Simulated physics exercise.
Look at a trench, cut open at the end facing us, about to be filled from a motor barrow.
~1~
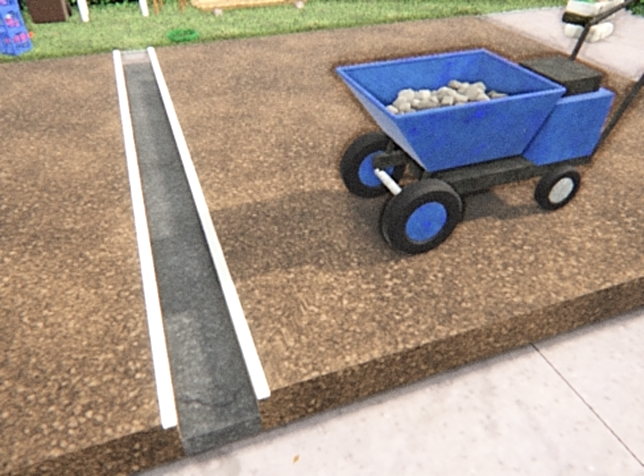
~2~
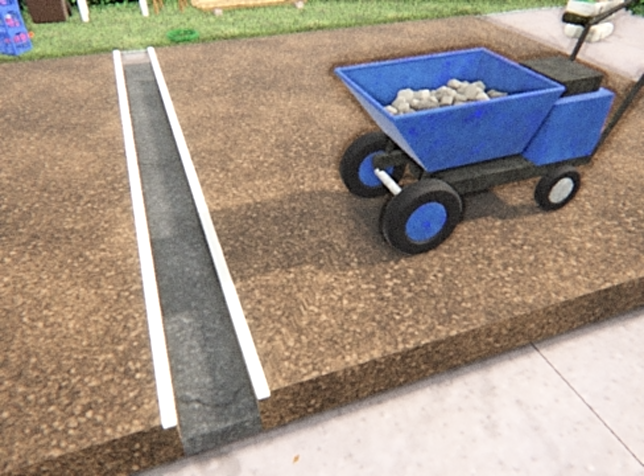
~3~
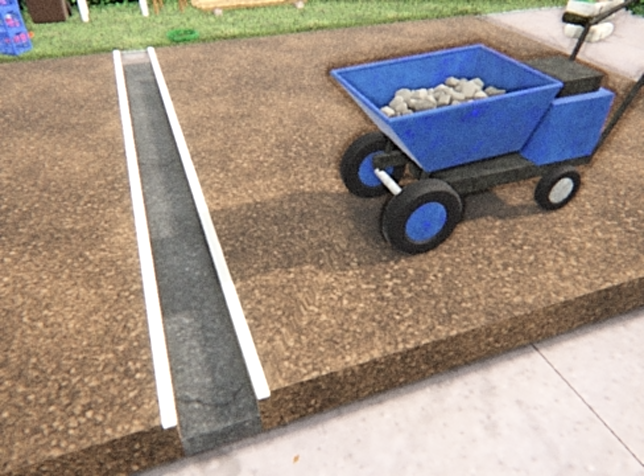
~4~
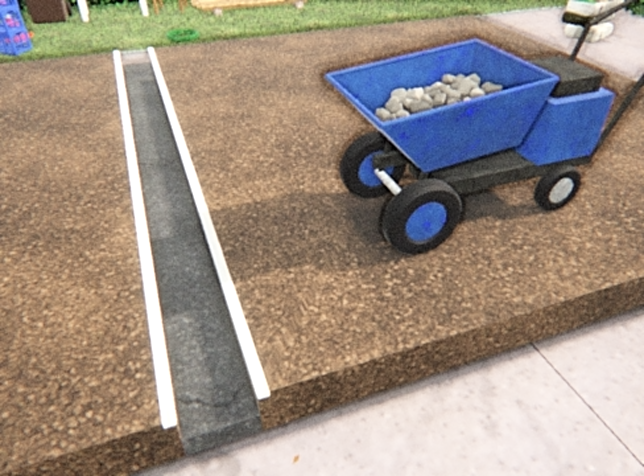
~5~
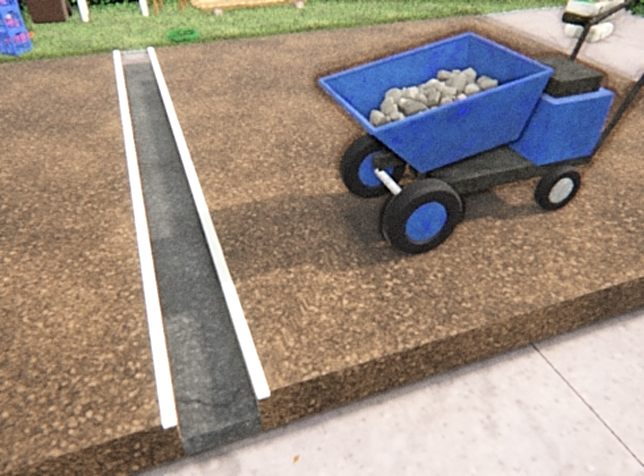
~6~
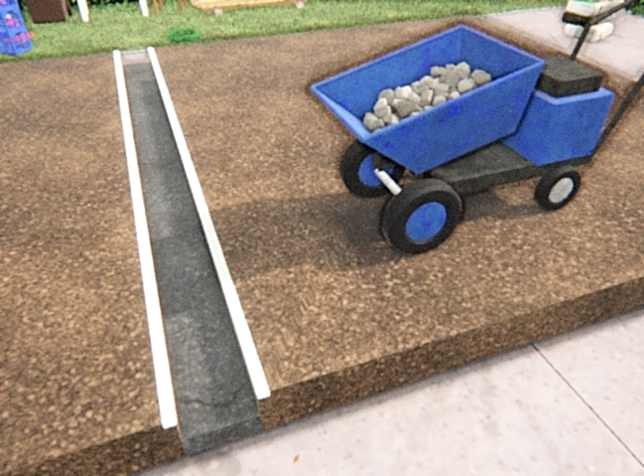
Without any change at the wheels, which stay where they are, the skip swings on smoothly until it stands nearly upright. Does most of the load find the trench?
No.
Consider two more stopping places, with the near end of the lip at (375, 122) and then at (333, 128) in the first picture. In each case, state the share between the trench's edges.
About 40 %, then 70 %.
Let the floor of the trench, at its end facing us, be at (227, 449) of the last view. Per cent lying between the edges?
The share would be around 20 per cent.
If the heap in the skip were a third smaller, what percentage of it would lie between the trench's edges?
Close to 20 in a hundred.
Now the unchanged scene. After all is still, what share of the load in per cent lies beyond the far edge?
Around 0 per cent.
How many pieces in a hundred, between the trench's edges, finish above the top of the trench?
Roughly 0 percent of them.
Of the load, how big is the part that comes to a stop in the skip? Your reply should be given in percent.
Close to 35 per cent, give or take.
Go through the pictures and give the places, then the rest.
Lip of the skip at (394, 118), level; top of the load at (459, 108), broken stones; first edge of the trench at (243, 332); far edge at (159, 355), the trench over half as wide as the skip, and shallow for its width, in the first picture.
Lip of the skip at (393, 119), level; top of the load at (458, 107), in the second picture.
Lip of the skip at (388, 122), tipped barely; top of the load at (456, 106), in the third picture.
Lip of the skip at (382, 126), tipped a little; top of the load at (452, 104), in the fourth picture.
Lip of the skip at (373, 132), tipped a little; top of the load at (460, 84), in the fifth picture.
Lip of the skip at (363, 140), tipped a little; top of the load at (468, 87); first edge of the trench at (243, 332); far edge at (159, 355), in the sixth picture.
Soon after the last picture, skip tipped steeply; all in the skip.
A little later, skip tipped right over; most in the skip; about a quarter short of the trench.
Later still, skip tipped right over; about a third in the skip; about half short of the trench; about a quarter in or heaped over the trench.
By the end, skip tipped right over; about a third in the skip; about half short of the trench; about a quarter in or heaped over the trench; none beyond it.
